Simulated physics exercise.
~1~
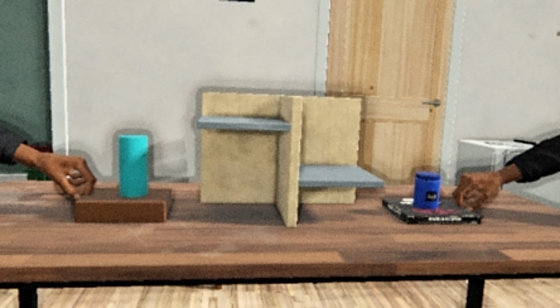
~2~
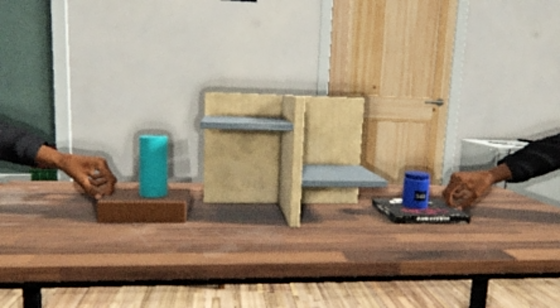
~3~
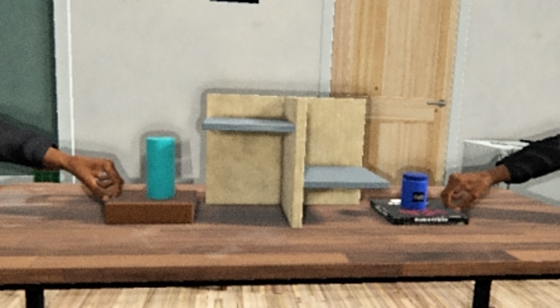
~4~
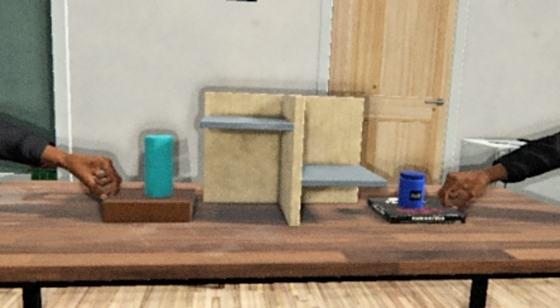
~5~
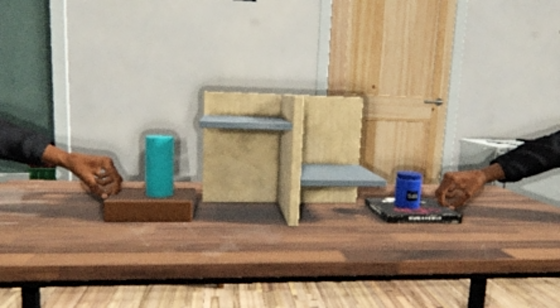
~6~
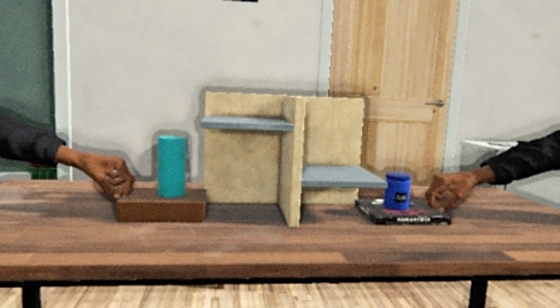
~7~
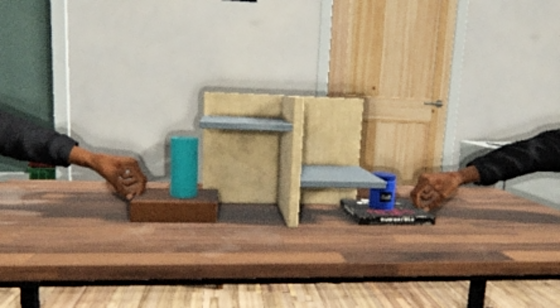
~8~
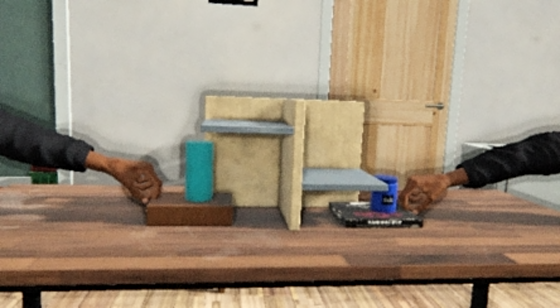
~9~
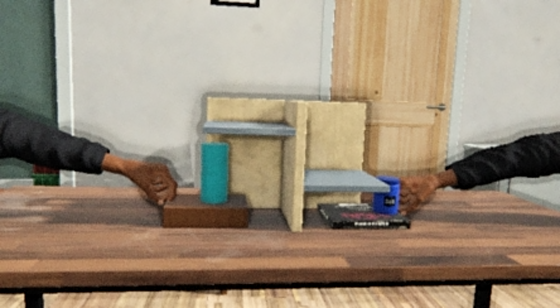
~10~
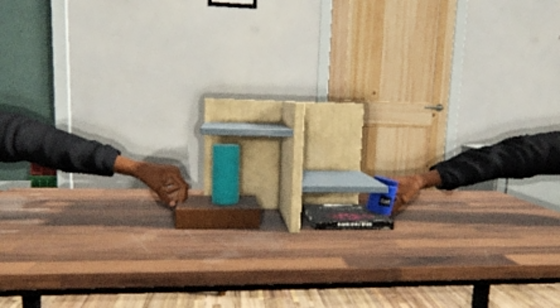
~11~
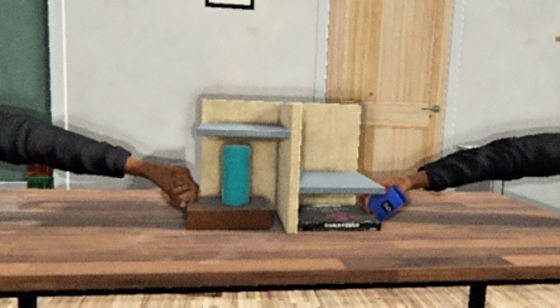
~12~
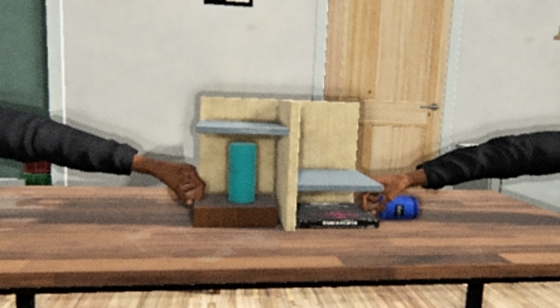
Two hands reach in from either side of a wooden table, seen from the front by a slightly swaying camera, with a pale shelf unit with grey boards standing in the middle. The left hand pushes a brown tray carrying an upright turquoise candle rightward, while the right hand slides a black packet holding a blue jar leftward. The candle rides under the higher board without touching it. On the right, the jar meets the lower board's edge and stays back as the packet slides beneath. It tilts, drops off the packet and ends lying on its side on the table, while the candle stands upright under its board.
